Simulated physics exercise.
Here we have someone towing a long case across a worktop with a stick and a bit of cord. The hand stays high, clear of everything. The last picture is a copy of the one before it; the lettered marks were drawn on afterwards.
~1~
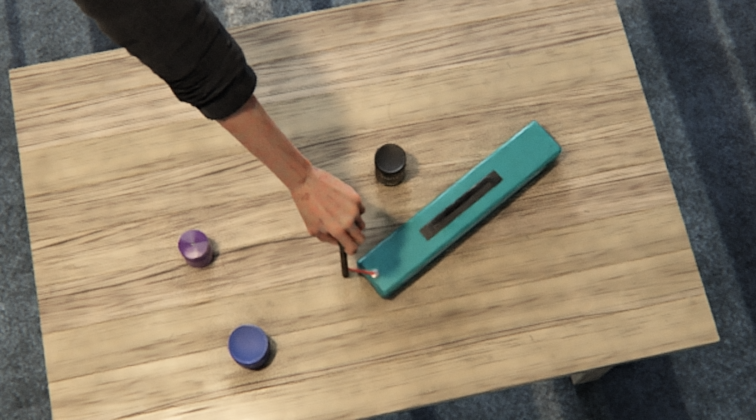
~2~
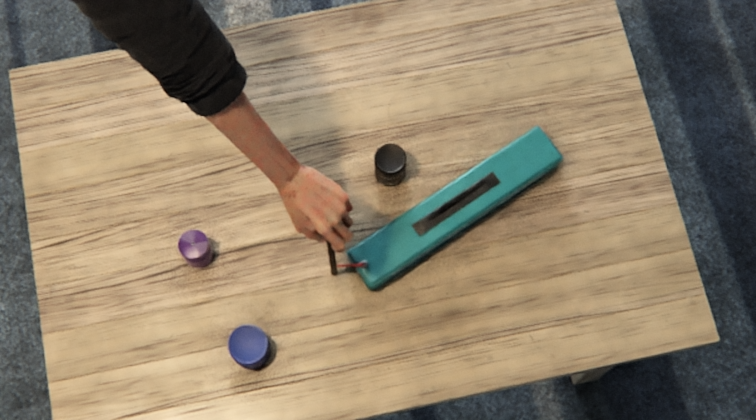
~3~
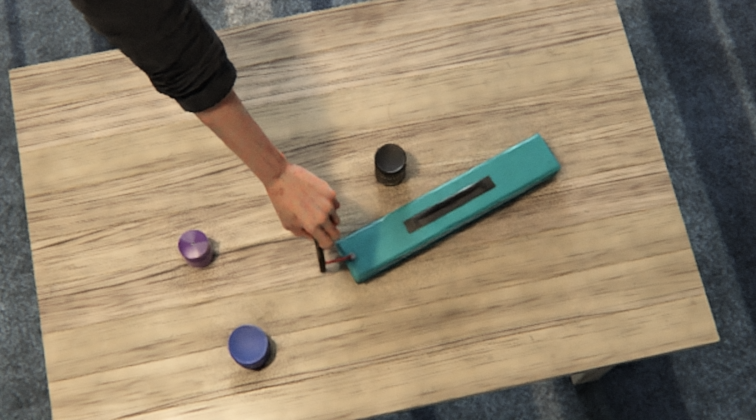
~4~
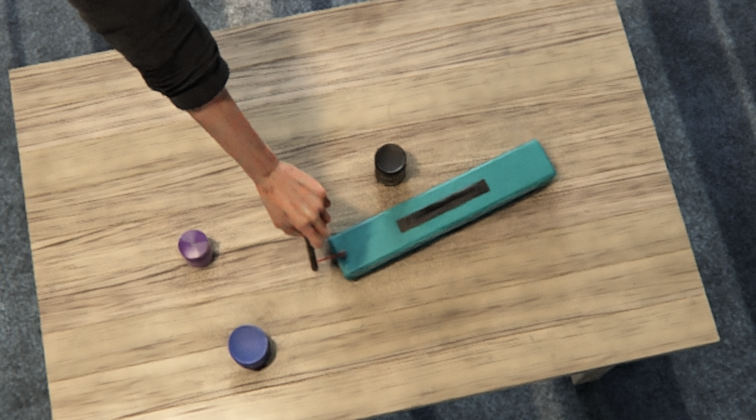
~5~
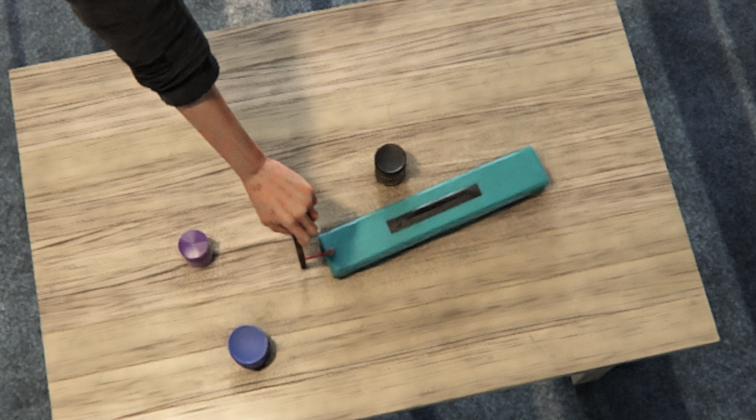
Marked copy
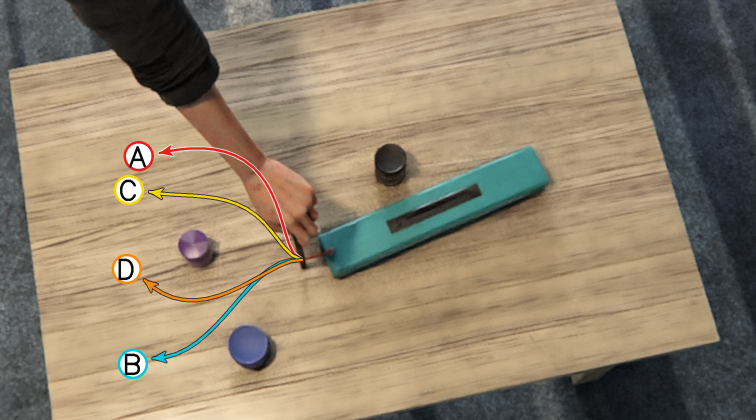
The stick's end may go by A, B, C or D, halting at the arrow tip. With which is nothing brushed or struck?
With C nothing is hit.
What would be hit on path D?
It meets the purple candle.
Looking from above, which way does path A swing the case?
It turns clockwise.
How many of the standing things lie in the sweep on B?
It touches one.
On the marked copy, A from (302, 260) via (253, 167) to (160, 153); B from (302, 260) via (230, 310) to (153, 359); C from (302, 260) via (237, 204) to (150, 192); D from (302, 260) via (218, 296) to (145, 280).
Taking C. A third of the way, foot of the stick (258, 217), middle of the case (400, 208).
Two thirds of the way, foot of the stick (200, 197), middle of the case (341, 203).
When it is over, foot of the stick (148, 192), middle of the case (289, 200); nothing has been touched.
As for the rest, A meets the black jar; B meets the blue tub; D meets the purple candle.
